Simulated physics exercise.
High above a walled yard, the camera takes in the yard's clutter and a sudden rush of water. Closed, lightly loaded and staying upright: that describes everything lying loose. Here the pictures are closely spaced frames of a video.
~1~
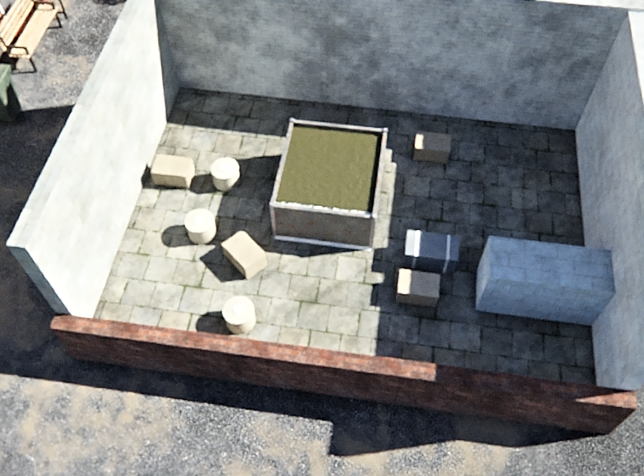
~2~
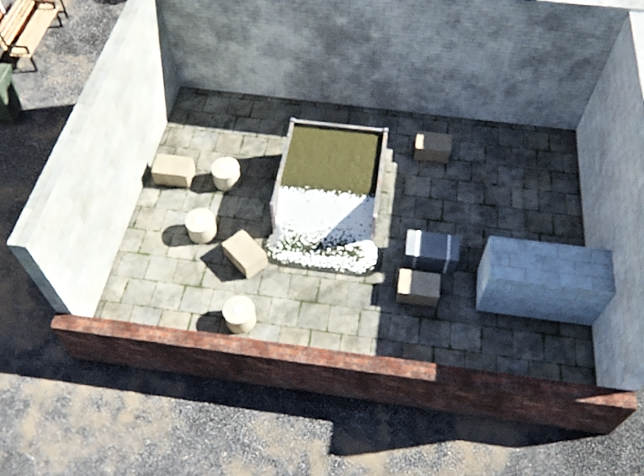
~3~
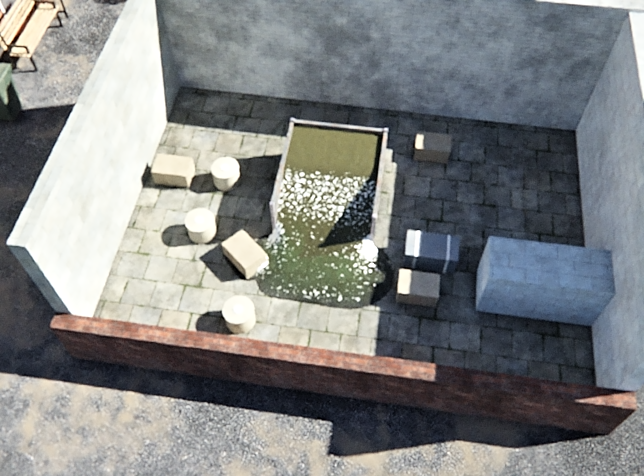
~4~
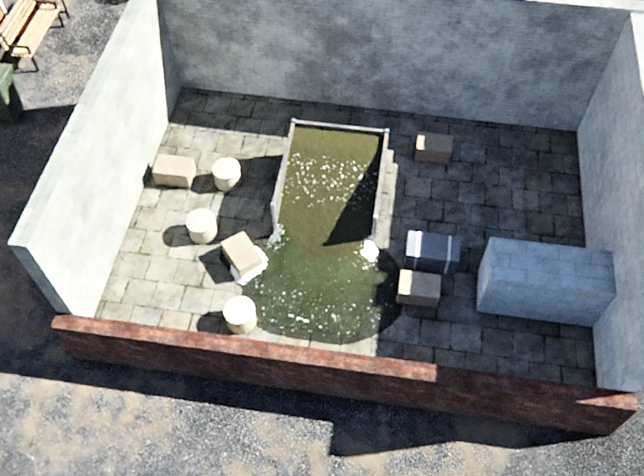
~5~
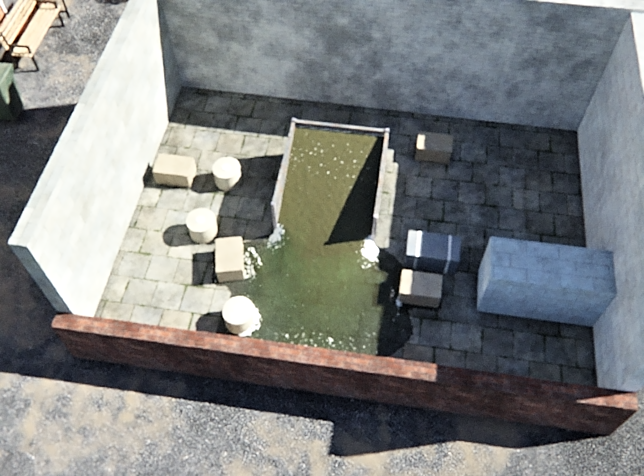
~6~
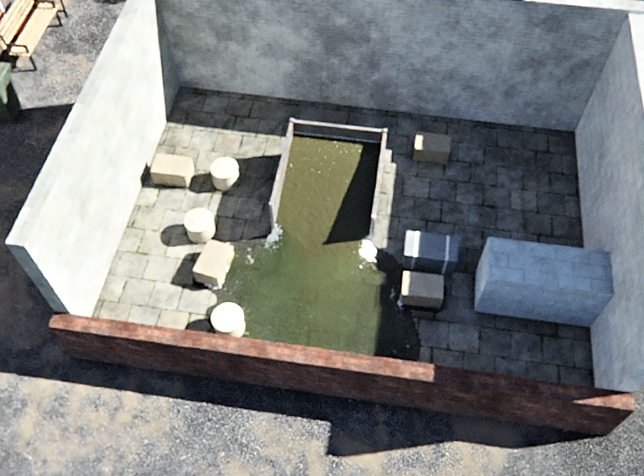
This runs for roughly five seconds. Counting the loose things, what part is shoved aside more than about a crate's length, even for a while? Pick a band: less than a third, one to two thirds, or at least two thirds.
The fraction is at least two thirds of them.
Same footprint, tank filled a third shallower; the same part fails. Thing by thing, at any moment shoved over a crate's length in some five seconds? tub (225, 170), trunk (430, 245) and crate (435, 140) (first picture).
In the order asked: Below that distance, below that distance and below that distance.
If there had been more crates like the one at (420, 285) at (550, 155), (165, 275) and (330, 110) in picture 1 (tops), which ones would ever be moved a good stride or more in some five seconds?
Listed in sequence, the answers are remains nearby, displaced a stride and remains nearby.
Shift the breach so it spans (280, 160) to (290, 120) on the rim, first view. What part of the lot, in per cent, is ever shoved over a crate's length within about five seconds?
Roughly 60 %.
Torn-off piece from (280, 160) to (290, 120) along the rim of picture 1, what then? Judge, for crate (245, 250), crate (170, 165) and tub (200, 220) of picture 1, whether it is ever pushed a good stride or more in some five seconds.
Falls short, travels that far, travels that far.
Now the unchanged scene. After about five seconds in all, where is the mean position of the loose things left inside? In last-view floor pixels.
The remaining things centre around (330, 168).
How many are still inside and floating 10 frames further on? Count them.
1 in total.
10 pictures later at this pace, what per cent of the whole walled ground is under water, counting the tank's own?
I'd say around 40 in a hundred.
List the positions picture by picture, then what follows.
A crate at (244, 249), on the bottom; a tub at (238, 310) rests on the ground; 0 of 8 have shifted, in the first picture.
A crate at (244, 249) rests on the ground; a tub at (238, 309), on the bottom; 0 of 8 have shifted, in the second picture.
A crate at (244, 249), on the bottom; a tub at (238, 309), on the bottom; 0 of 8 have shifted, in the third picture.
A crate at (241, 250) rests on the ground, close to its start; a tub at (239, 310), on the bottom; 1 of 8 have shifted, in the fourth picture.
A crate at (229, 254) rests on the ground, close to its start; a tub at (238, 310) rests on the ground; 1 of 8 have shifted, in the fifth picture.
A crate at (213, 258), on the bottom, a stride from its start; a tub at (227, 317), on the bottom, close to its start; 3 of 8 have shifted, in the sixth picture.
A moment on, 2 of 8 are well off their spots; 1 afloat.
Next, 3 of 8 are well off their spots; 1 afloat.
Later, 4 of 8 are well off their spots; 2 afloat.
In the end, 7 of 8 are well off their spots, and 7 have been at some point; 3 afloat.
